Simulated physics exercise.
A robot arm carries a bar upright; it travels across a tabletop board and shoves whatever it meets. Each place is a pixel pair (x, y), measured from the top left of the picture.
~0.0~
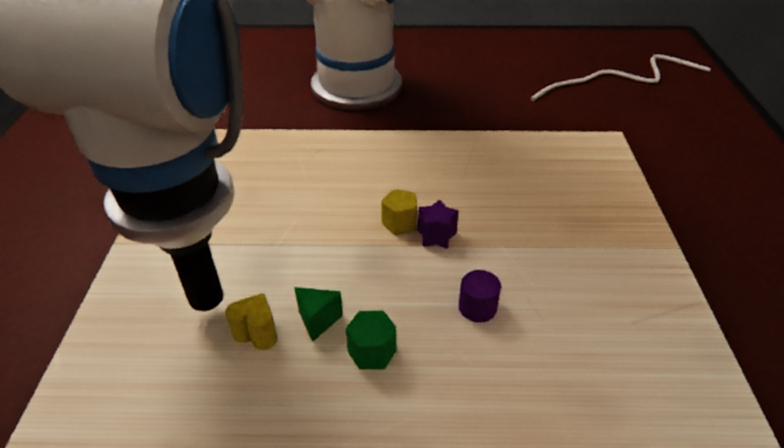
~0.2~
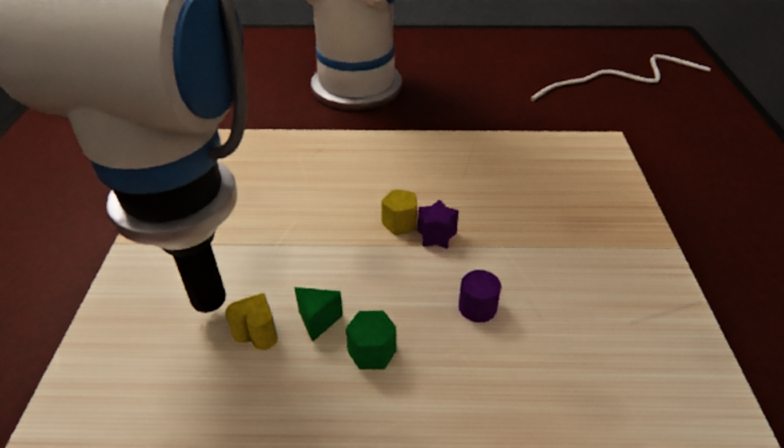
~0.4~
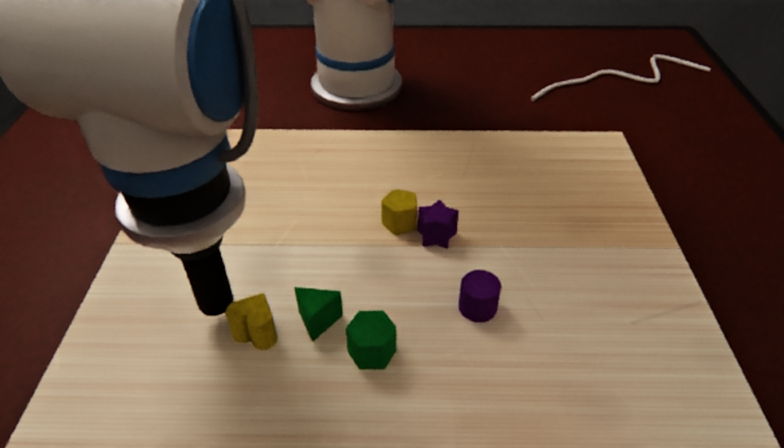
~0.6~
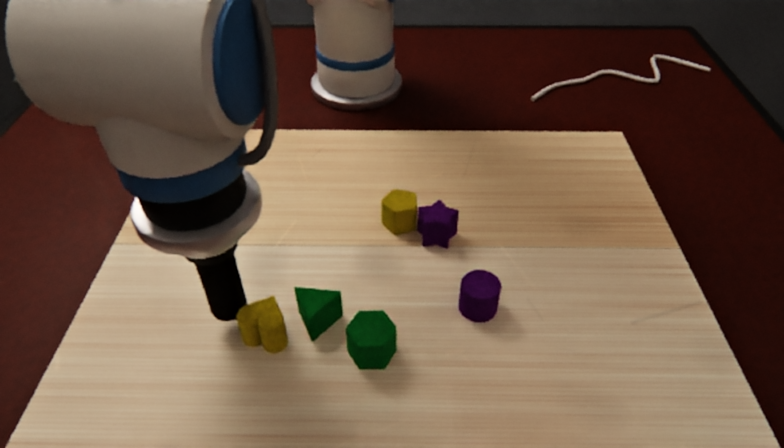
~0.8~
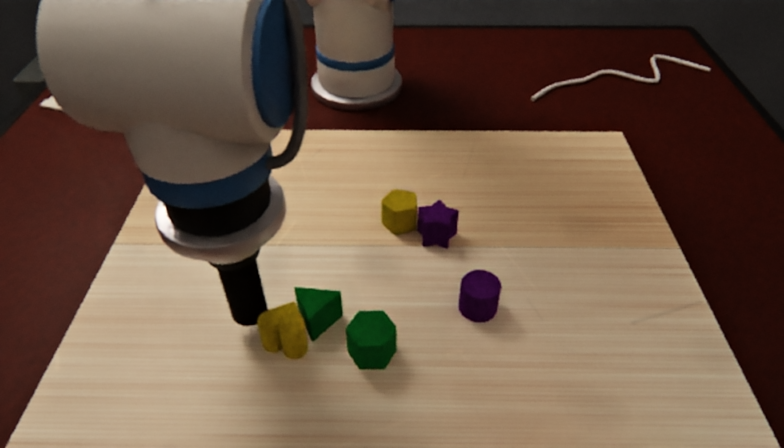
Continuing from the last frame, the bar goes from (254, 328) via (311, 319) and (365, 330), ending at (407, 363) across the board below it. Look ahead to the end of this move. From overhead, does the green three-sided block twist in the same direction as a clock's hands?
No, I don't think so.
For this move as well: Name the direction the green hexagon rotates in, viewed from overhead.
Clockwise, from overhead.
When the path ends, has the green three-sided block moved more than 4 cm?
Short answer: Yes.
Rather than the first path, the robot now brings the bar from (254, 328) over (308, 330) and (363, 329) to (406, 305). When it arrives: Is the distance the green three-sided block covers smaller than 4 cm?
No, that is not how it ends up.
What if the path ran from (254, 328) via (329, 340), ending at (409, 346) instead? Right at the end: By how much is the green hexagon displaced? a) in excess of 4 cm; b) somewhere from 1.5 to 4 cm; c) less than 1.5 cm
a (in excess of 4 cm)
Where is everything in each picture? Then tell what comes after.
The first picture shows bar tip (207, 300); block tops, yellow heart (251, 309); green three-sided block (315, 298); green hexagon (371, 327); purple cylinder (481, 284).
The second picture shows bar (209, 301); blocks unchanged.
The third picture shows bar (217, 304); blocks unchanged.
The fourth picture shows bar (230, 309); yellow heart (262, 313).
The fifth picture shows bar (251, 314); yellow heart (283, 319); green three-sided block (315, 298); green hexagon (371, 327); purple cylinder (481, 284).
What follows on the original path. One third of the way, bar (310, 306); yellow heart (297, 327); green three-sided block (341, 296), turned 25° clockwise.
Two thirds of the way, bar (364, 316); yellow heart (297, 327); green three-sided block (395, 297), turned 15° clockwise; green hexagon (382, 338), turned 20° clockwise.
At the end, bar (407, 350); yellow heart (297, 327); green three-sided block (406, 301), turned 20° anticlockwise; green hexagon (405, 378), turned 75° clockwise; purple cylinder in place.
